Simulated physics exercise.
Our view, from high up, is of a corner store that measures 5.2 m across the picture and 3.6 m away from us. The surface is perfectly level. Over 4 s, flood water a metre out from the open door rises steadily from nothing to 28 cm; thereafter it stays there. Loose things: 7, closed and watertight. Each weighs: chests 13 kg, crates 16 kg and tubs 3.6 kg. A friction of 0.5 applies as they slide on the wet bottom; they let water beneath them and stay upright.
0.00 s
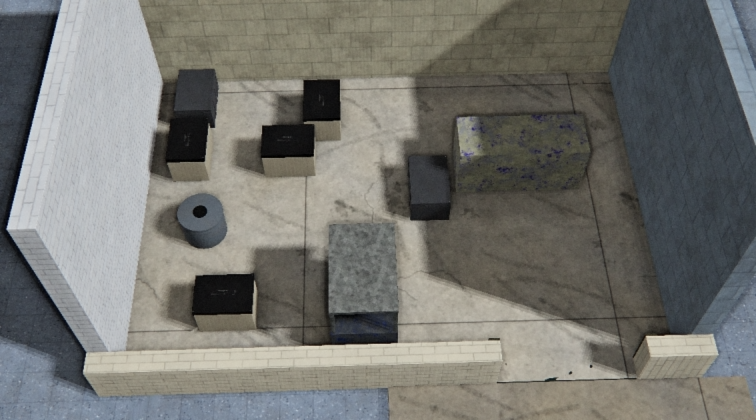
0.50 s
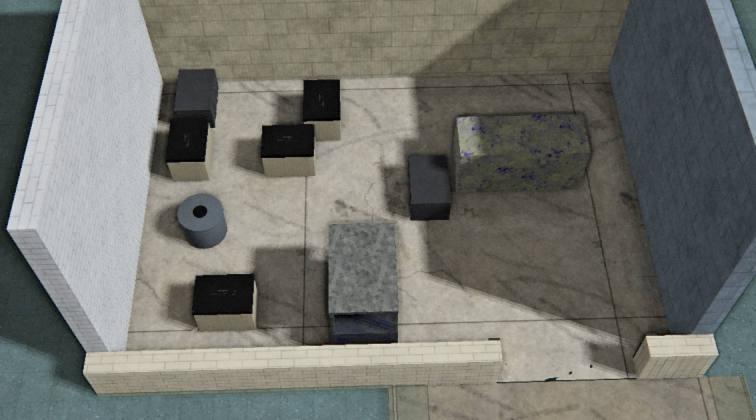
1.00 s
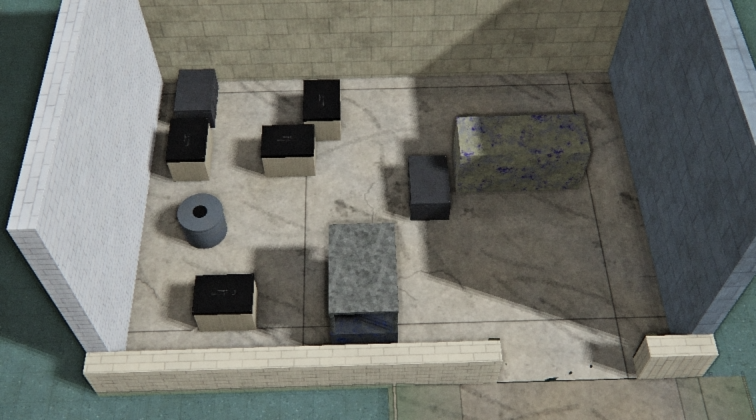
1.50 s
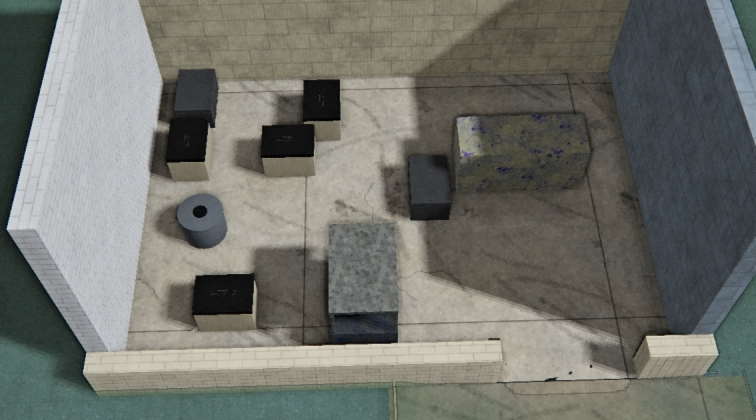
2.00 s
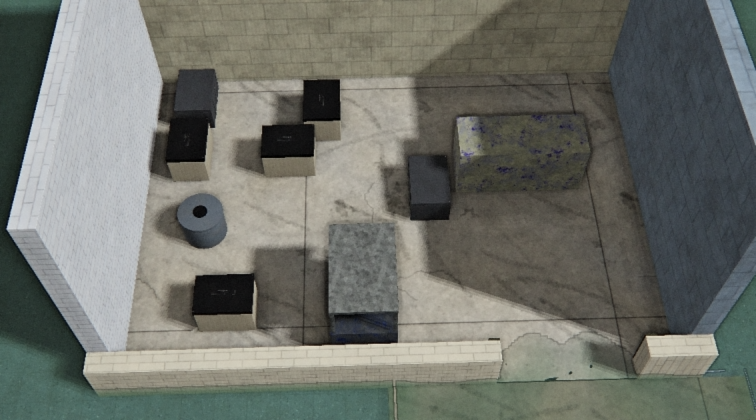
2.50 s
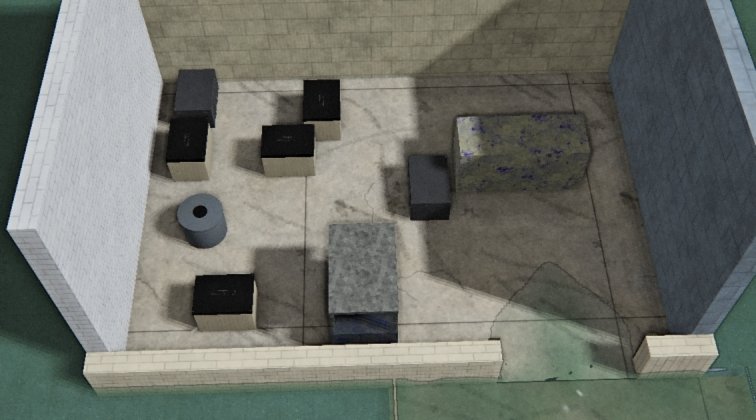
In a walled corner store, greenish water surrounds the walls, then seeps in through the front gap.
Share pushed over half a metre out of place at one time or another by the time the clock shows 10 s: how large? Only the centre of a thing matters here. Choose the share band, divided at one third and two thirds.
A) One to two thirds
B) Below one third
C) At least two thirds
(A) One to two thirds.
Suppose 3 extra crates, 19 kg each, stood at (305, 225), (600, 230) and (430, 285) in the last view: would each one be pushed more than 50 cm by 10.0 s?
So, in the order asked, it's too far, too far and not far enough.
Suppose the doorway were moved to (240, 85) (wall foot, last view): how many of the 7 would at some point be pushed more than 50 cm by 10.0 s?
Count: 5.
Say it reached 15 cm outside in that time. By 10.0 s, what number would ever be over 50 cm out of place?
It would come to 0 of them.
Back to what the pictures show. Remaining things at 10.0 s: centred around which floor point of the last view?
(214, 192).
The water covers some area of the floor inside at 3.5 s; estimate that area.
About 4.0 m2.
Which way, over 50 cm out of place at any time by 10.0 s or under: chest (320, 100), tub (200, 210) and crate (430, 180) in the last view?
Result, in order: Exceeded / exceeded / exceeded.
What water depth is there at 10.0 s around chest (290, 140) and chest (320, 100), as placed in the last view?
First about 15 cm, second about 15 cm.
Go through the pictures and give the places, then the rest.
In the first picture, a chest at (288, 139) rests on the ground; a crate at (429, 179), on the bottom; water covers 0.0 m2; 0 of 7 have shifted.
In the second picture, a chest at (288, 139) rests on the ground; a crate at (429, 179), on the bottom; 0.0 m2 under water; 0 of 7 have shifted.
In the third picture, a chest at (288, 139) rests on the ground; a crate at (429, 179), on the bottom; 0.0 m2 under water; 0 of 7 have shifted.
In the fourth picture, a chest at (288, 139) rests on the ground; a crate at (429, 179) rests on the ground; 0.0 m2 under water; 0 of 7 have shifted.
In the fifth picture, a chest at (288, 139), on the bottom; a crate at (429, 179) rests on the ground; 0.2 m2 under water; 0 of 7 have shifted.
In the sixth picture, a chest at (288, 139), on the bottom; a crate at (429, 179), on the bottom; water covers 0.9 m2; 0 of 7 have shifted.
After 3.5 s 0 of 7 are over 50 cm from their spots; 0 afloat.
After 4.5 s 0 of 7 are over 50 cm from their spots; 0 afloat.
After 7.0 s 1 of 7 are over 50 cm from their spots; 1 afloat.
After 10.0 s 4 of 7 are over 50 cm from their spots, and 4 have been at some point; 7 afloat.
